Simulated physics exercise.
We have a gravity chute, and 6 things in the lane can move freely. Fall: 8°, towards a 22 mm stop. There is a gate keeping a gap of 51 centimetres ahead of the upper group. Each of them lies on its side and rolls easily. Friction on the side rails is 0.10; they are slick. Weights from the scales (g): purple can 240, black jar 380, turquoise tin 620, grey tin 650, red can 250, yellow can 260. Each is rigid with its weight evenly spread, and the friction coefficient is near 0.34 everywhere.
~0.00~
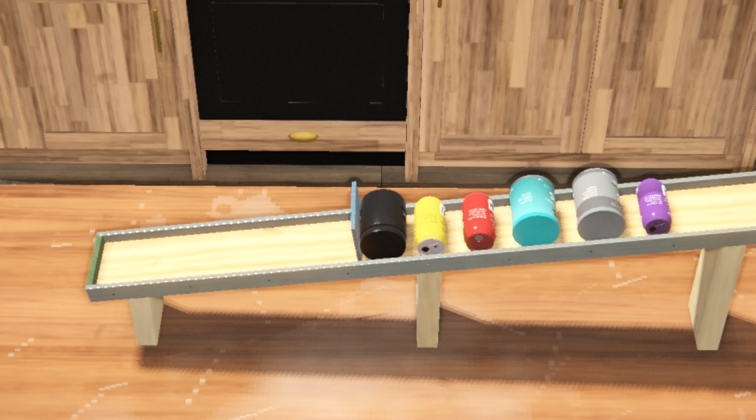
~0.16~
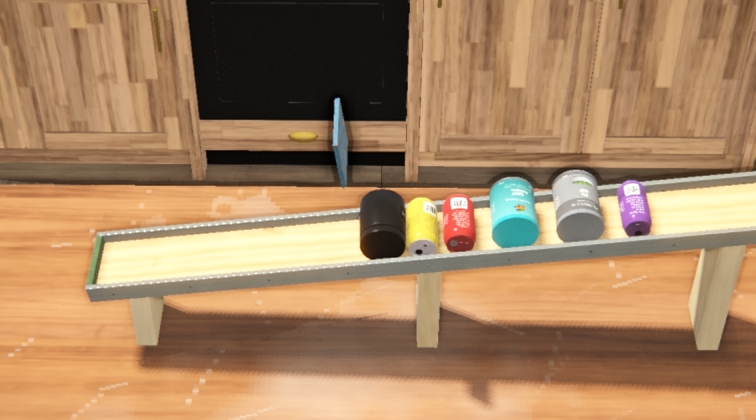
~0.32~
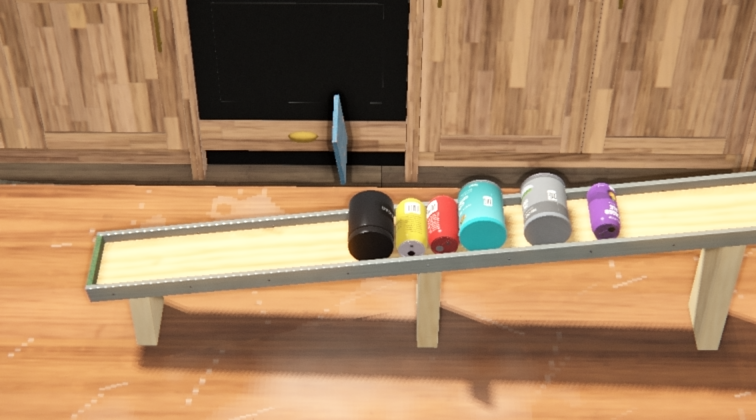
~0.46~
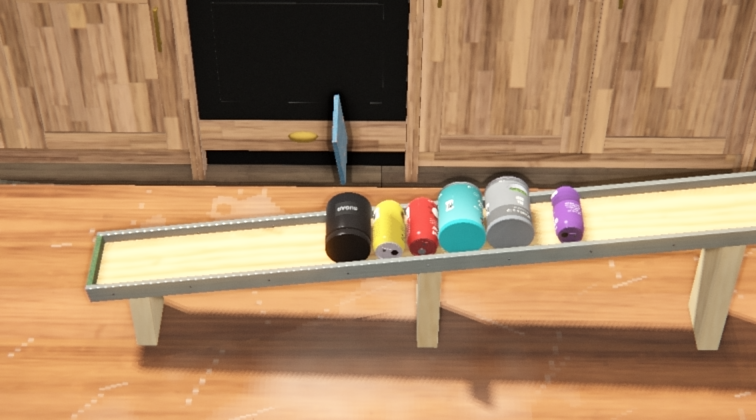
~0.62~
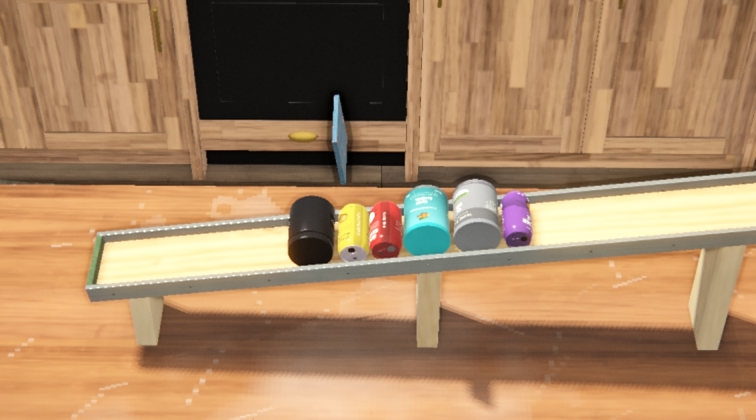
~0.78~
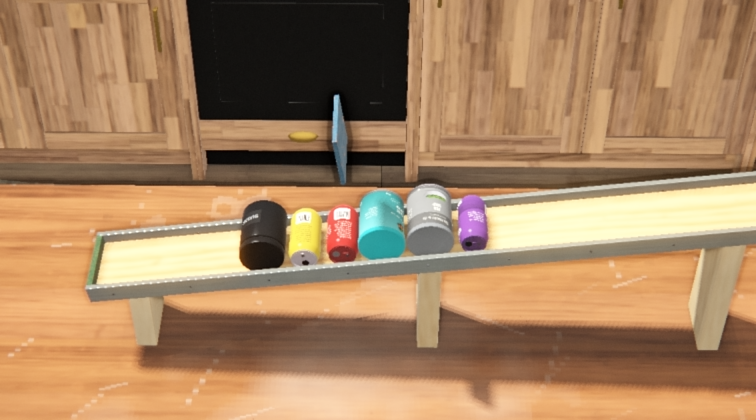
Six colorful cylindrical containers rolling leftward down a wooden ramp after a blue gate opens, the black one leading, gaps closing.
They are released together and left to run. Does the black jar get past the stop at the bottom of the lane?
Yes.
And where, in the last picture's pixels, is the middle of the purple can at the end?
Close to pixel (229, 246) in the final view.
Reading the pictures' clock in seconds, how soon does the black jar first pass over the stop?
Answer: Near 1.3 s.
After 0.98 s, leader 14 cm from the stop; black jar near (188, 243).
After 1.28 s, black jar now over the stop.
After 1.68 s, yellow can now over the stop; turquoise tin stopped; red can stopped.
At rest (2.3 s), over the stop, black jar and yellow can; the other 4 in the lane.
